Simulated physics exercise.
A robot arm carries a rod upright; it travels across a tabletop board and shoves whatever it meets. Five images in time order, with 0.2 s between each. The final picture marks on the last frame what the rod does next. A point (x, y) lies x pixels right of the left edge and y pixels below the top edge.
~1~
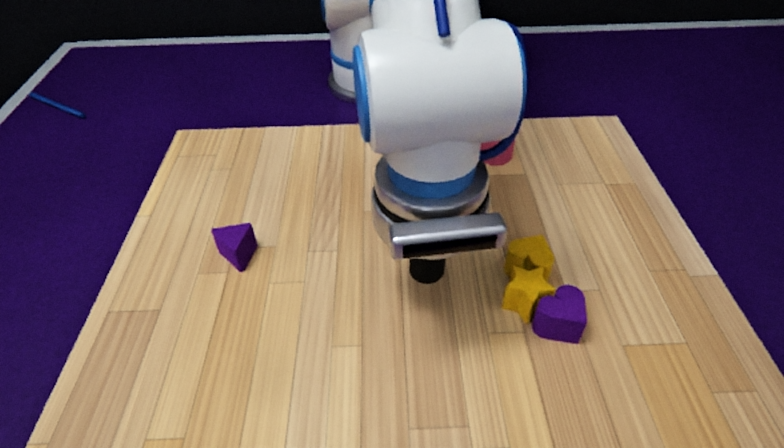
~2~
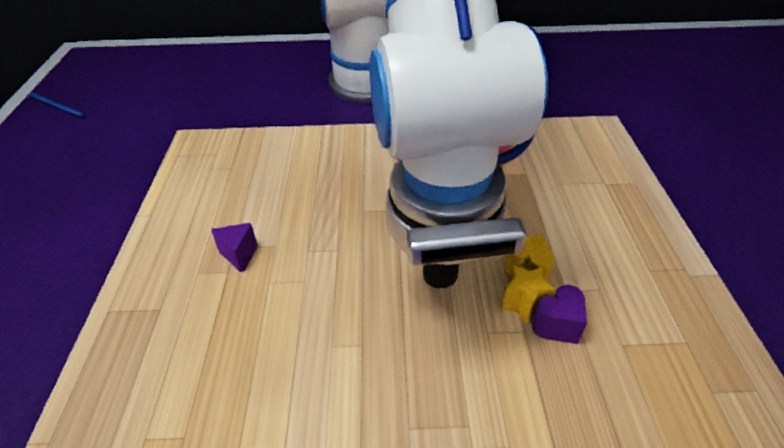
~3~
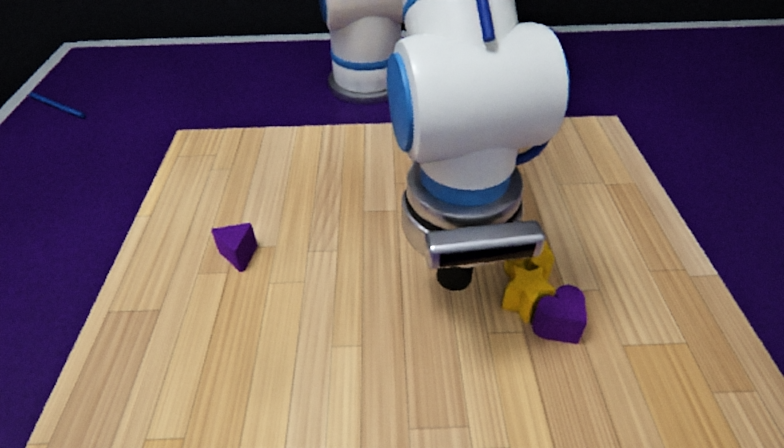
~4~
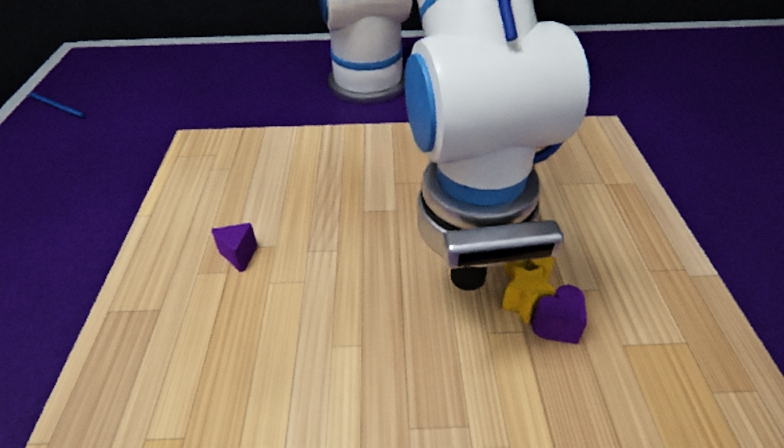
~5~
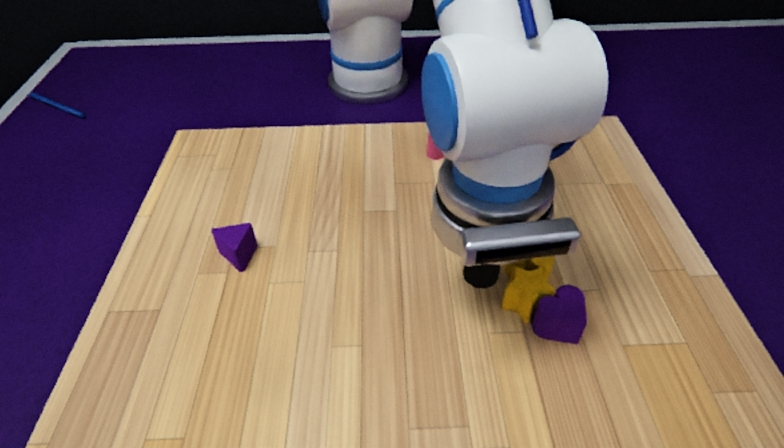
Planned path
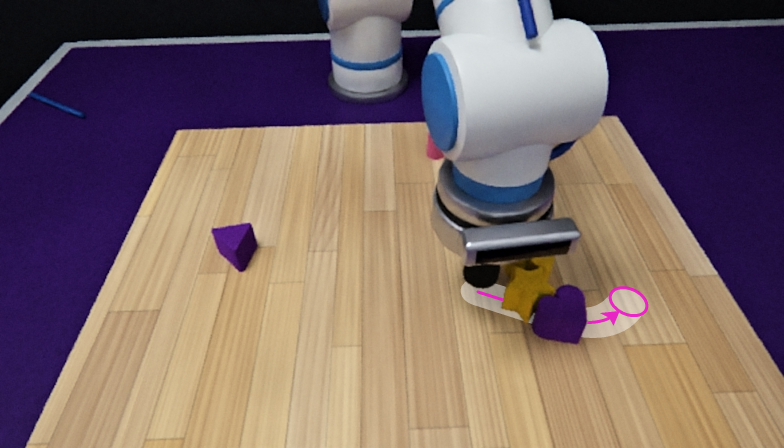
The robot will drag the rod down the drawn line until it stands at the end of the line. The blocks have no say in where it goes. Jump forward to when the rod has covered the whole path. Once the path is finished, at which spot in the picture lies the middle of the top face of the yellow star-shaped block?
I'd say the yellow star-shaped block ends with its top centre at (668, 305).
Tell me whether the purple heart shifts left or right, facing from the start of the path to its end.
It moves right.
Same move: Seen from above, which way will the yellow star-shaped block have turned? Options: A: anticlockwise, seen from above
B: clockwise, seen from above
It's B.
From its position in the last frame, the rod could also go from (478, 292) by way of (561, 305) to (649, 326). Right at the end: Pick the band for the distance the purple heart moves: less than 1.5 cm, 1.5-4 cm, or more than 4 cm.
The displacement of the purple heart is above 4 cm.
The line goes from (478, 292) by way of (531, 309) and (588, 322) to (628, 301).
On the path given first. One third of the way, rod at (536, 292); yellow star-shaped block at (574, 294); purple heart at (610, 317).
Two thirds of the way, rod at (596, 306); yellow star-shaped block at (637, 310); purple heart at (676, 335).
At the end, rod at (637, 285); yellow star-shaped block at (668, 305), turned 35° clockwise; yellow heart unmoved; purple heart at (697, 340), turned 25° clockwise.
